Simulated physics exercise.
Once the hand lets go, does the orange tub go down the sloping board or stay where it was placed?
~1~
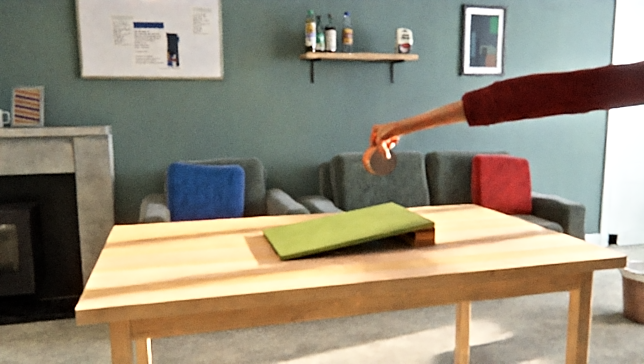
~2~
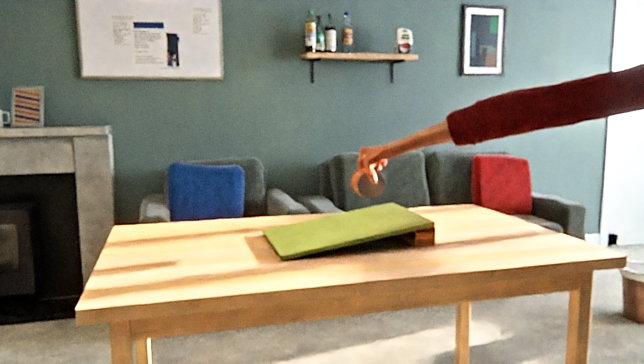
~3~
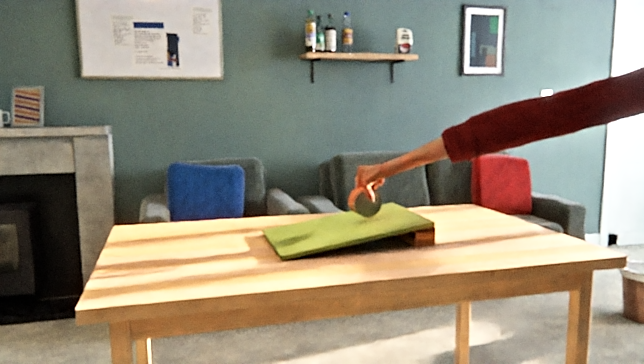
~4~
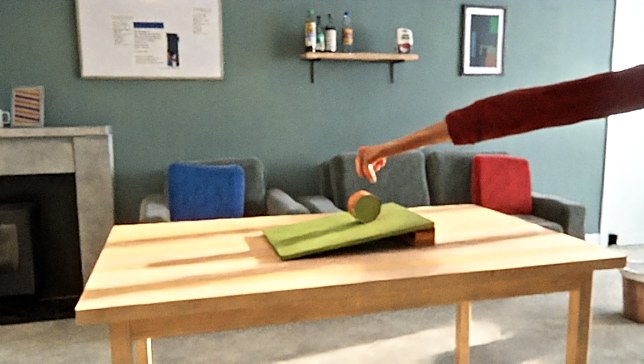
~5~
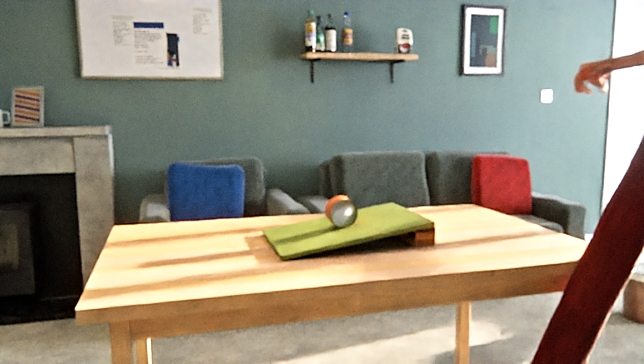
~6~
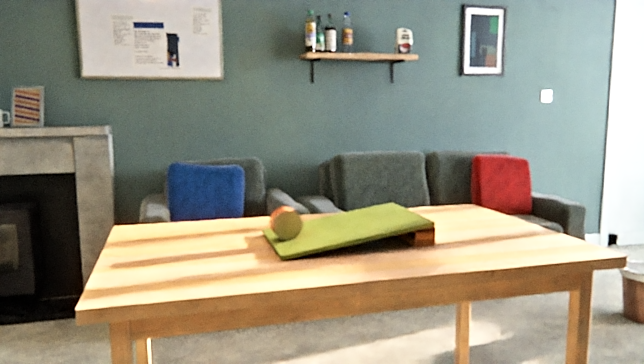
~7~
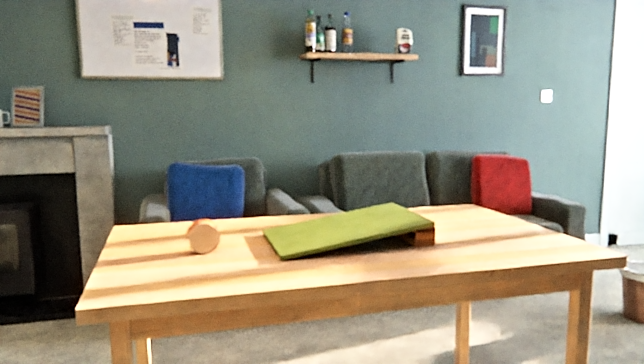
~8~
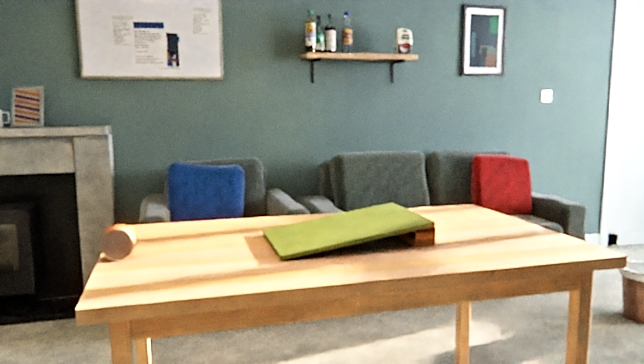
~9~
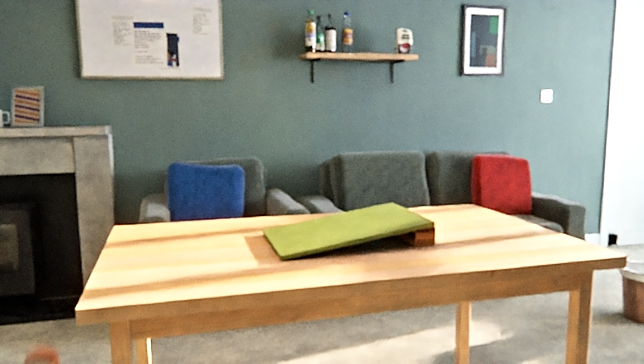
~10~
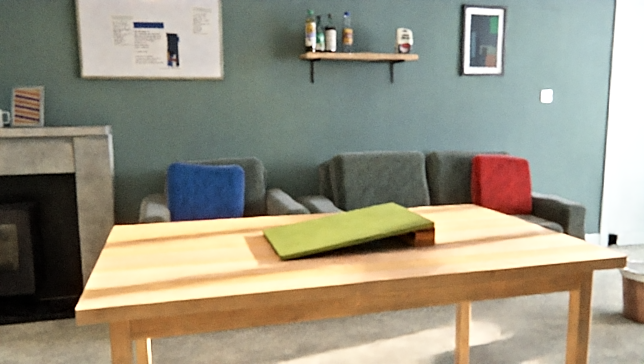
The orange tub goes down the board. It then carries on left across the table and drops off the end.
